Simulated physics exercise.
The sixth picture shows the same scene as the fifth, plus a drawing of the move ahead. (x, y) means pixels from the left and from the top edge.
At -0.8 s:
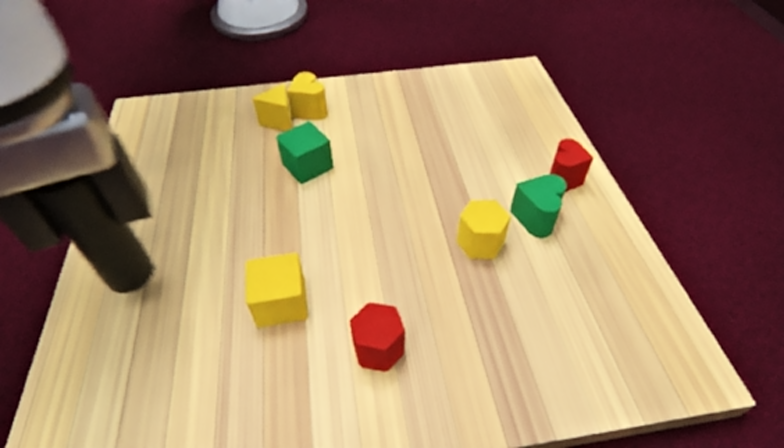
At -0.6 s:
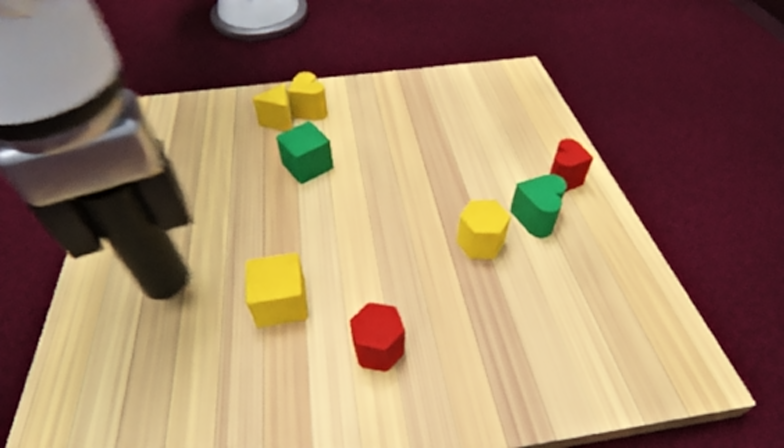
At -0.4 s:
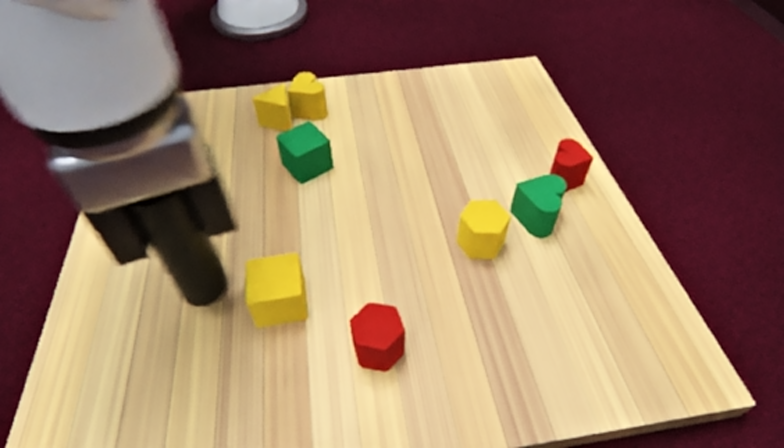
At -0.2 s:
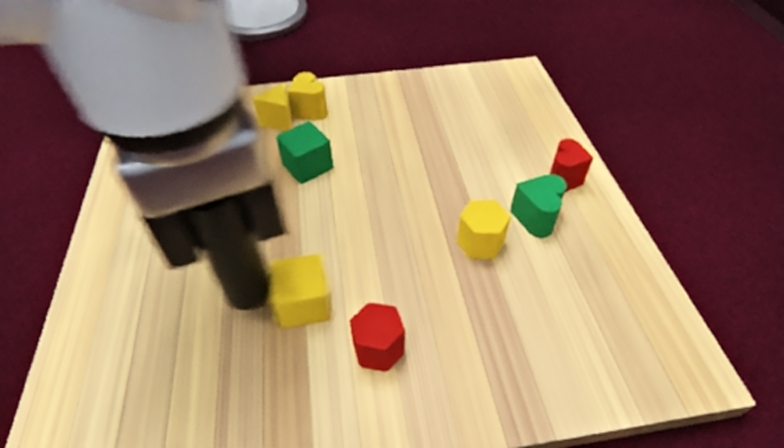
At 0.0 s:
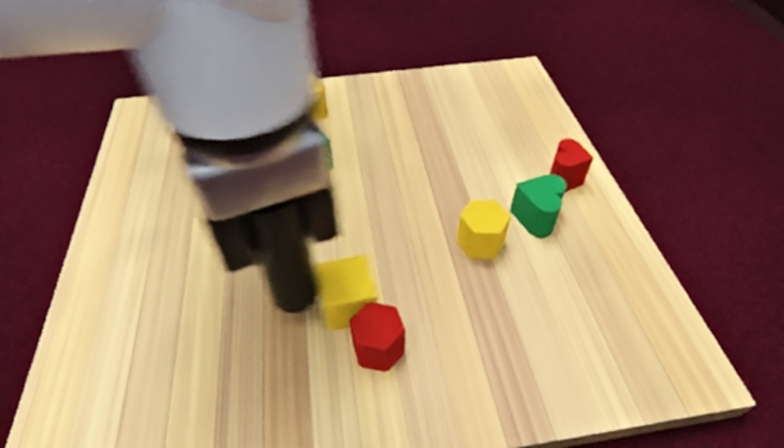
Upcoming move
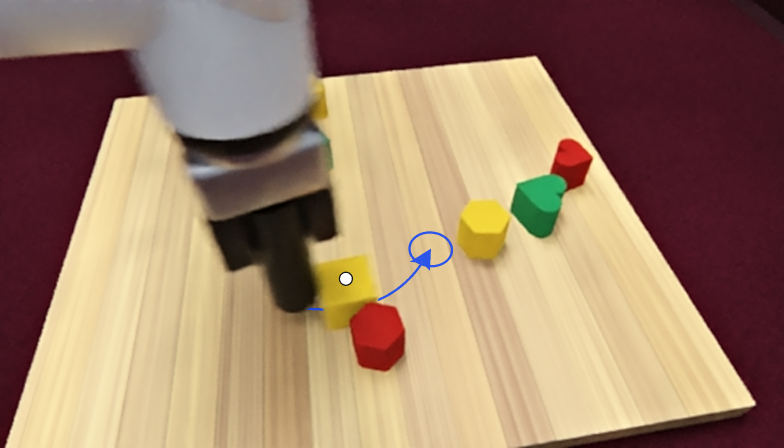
On a pale wooden board set on a dark red surface, red, green and yellow blocks lie scattered as a robot arm holds a dark rod at the left. The arm sweeps the rod rightward across open wood, meets the yellow square block, and pushes it right, close beside the red hexagon.
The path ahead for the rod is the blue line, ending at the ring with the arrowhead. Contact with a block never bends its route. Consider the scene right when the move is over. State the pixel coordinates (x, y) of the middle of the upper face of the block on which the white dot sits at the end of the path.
At pixel (469, 254).
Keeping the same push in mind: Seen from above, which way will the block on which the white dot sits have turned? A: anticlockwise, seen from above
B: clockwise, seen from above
Option B.
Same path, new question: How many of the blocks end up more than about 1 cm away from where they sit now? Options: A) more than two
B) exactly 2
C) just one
I'll go with C - just one.
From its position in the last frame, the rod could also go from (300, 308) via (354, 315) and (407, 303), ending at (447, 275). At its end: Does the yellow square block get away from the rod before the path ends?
No, I don't think so.
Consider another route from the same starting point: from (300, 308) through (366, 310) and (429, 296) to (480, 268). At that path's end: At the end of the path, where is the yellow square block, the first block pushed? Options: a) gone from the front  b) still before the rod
b: Still before the rod.
The drawn path runs from (300, 308) through (356, 307) and (403, 284) to (431, 249); the dot is on the yellow square block.
What follows on the original path. One third of the way, rod at (355, 292); yellow square block at (405, 273).
Two thirds of the way, rod at (403, 270); yellow square block at (455, 259), turned 25° clockwise.
At the end, rod at (432, 234); yellow square block at (469, 254), turned 40° clockwise; red hexagon not moved.
